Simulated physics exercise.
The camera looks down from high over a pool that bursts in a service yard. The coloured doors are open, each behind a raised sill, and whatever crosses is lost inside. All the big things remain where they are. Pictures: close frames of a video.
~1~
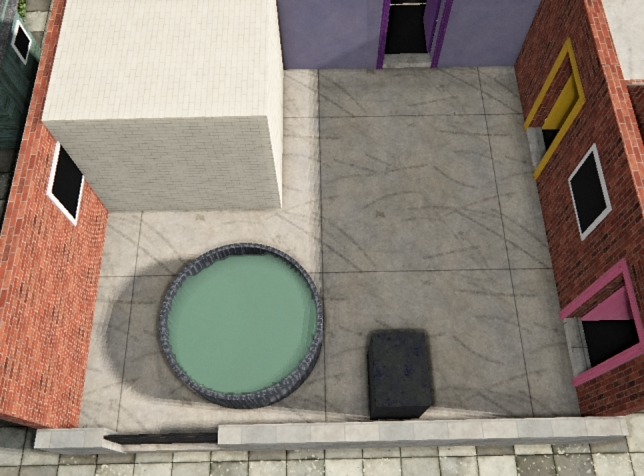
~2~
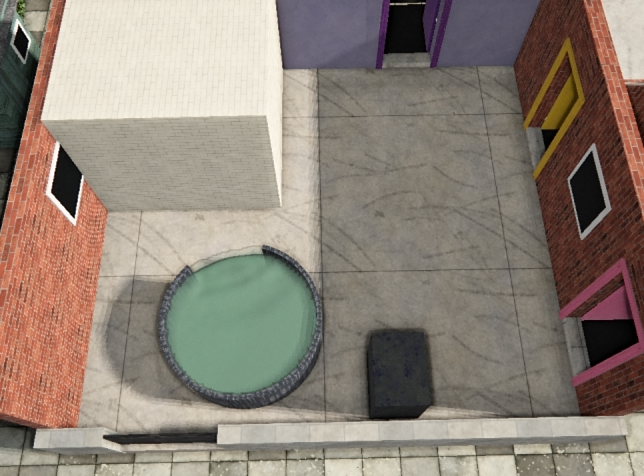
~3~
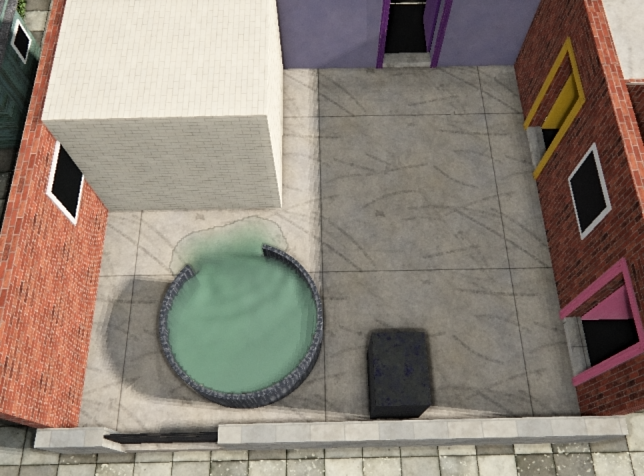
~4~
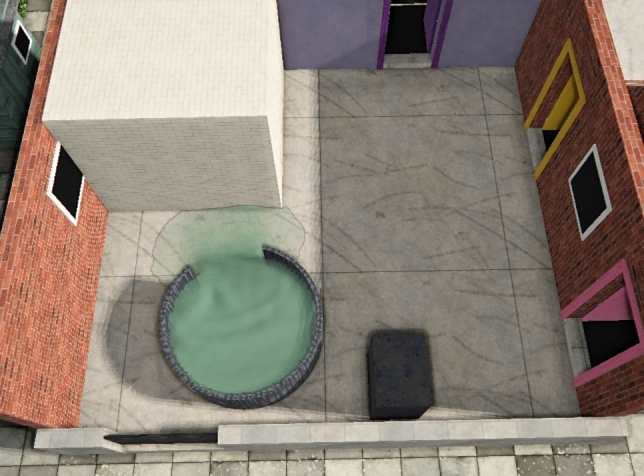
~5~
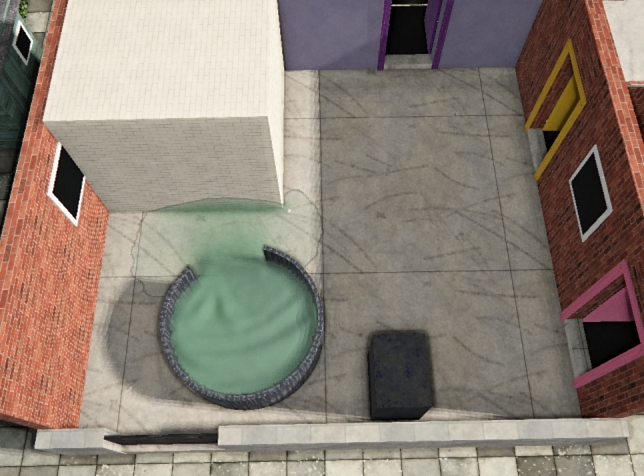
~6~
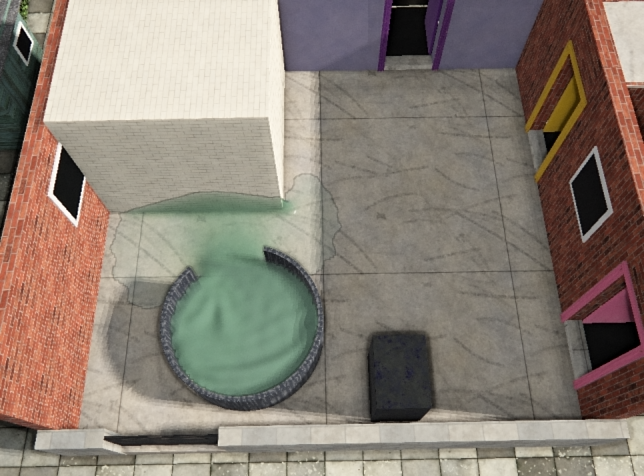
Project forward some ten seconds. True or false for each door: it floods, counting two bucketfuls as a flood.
Purple door - false; pink door - false; yellow door - false.
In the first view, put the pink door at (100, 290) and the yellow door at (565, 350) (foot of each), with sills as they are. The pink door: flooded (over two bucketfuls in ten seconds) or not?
The pink overflows.
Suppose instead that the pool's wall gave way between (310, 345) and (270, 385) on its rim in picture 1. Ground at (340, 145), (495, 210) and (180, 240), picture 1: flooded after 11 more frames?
Untouched, untouched, untouched.
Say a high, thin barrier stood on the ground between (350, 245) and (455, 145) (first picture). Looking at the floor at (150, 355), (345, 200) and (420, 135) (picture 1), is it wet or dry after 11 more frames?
The first spot is swamped, the second swamped, the third swamped.
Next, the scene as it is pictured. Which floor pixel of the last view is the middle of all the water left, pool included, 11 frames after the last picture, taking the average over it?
Near (235, 288).
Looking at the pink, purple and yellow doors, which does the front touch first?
The one in yellow.
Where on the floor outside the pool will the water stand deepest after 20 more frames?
I'd point to (116, 434).
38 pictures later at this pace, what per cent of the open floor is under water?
Estimated share: About 80 %.
A moment on, water covers 15 % of the floor; the purple door not reached, the pink door not reached, the yellow door not reached.
Next, water covers 45 % of the floor; the purple door not reached, the pink door not reached, the yellow door not reached.
Then, water covers 75 % of the floor; the purple door not reached, the pink door wet at the sill, nothing in, the yellow door wet at the sill, nothing in.
Later, water covers 80 % of the floor; the purple door wet at the sill, nothing in, the pink door wet at the sill, nothing in, the yellow door wet at the sill, nothing in.
In the end, water covers 95 % of the floor; the purple door wet at the sill, nothing in, the pink door under two buckets in, the yellow door wet at the sill, nothing in.
